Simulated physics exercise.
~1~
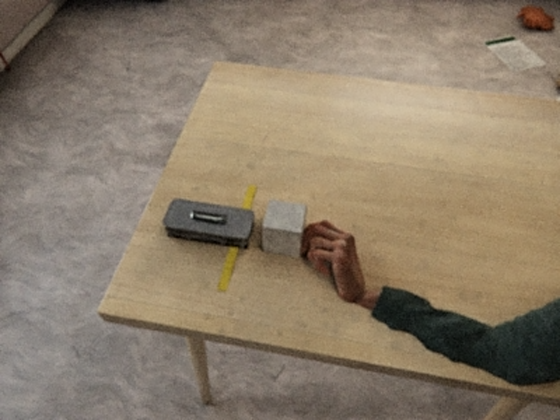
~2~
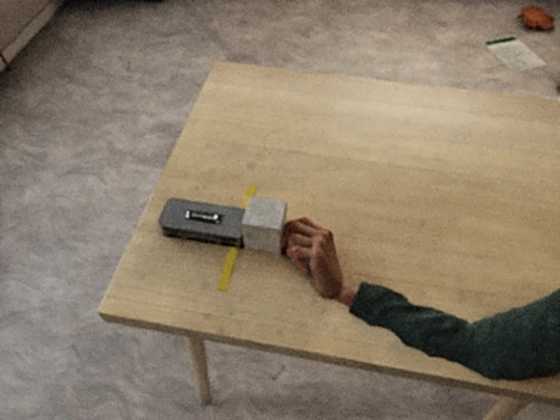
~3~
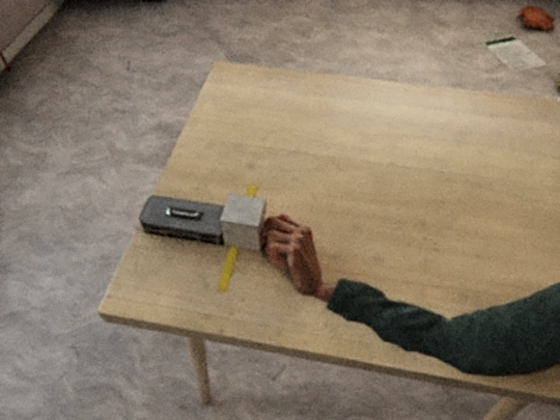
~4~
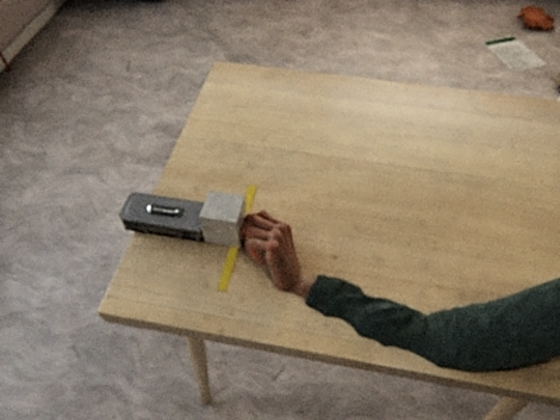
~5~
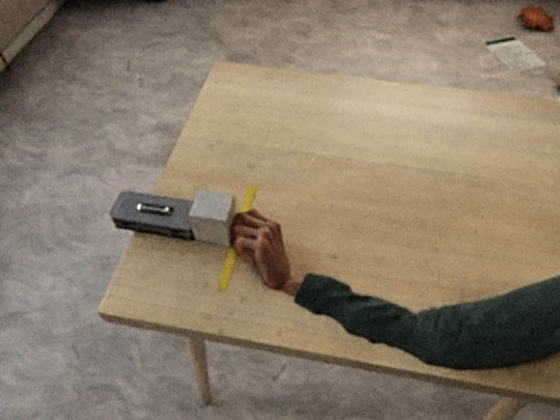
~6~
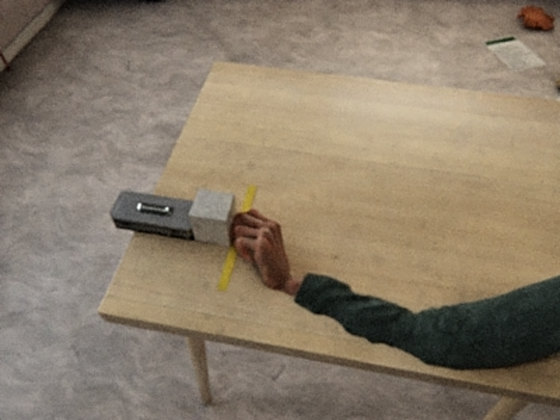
A hand in a dark green sleeve reaches in from the right across a pale wooden table, seen from above at an angle in a room with a mottled grey floor. Its fingers rest behind a whitish block, with a dark grey case to the left and a strip of yellow tape beneath. The hand pushes the block left until it meets the case, then both slide together past the tape toward the table's left edge. The hand stops, and the block stays upright against the case, which ends jutting over the edge without falling.
